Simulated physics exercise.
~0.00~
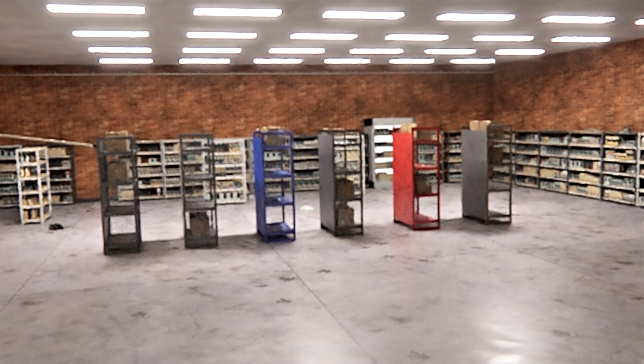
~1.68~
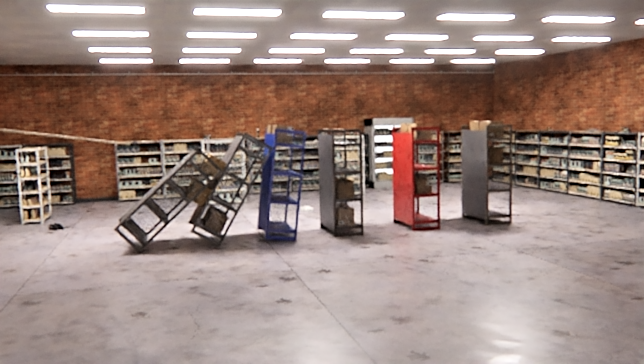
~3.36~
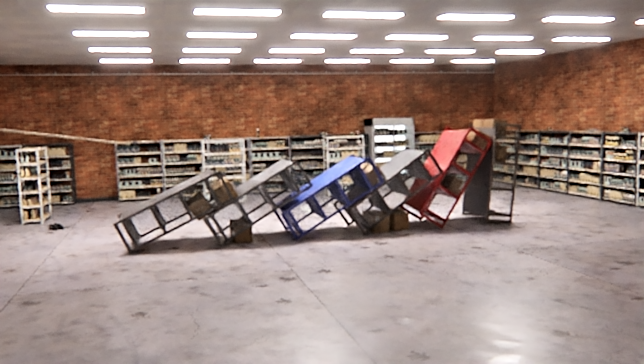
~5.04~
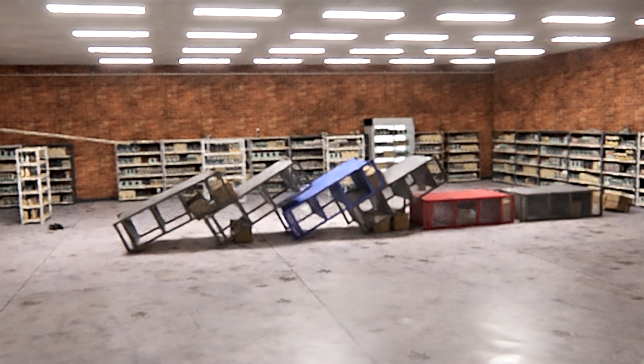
The footage shows six open shelf units standing in a row in a brick-walled room as a pole at the left tips the first, and they topple rightward in turn; the blue unit ends leaning among the others, while the red and last units lie flat.
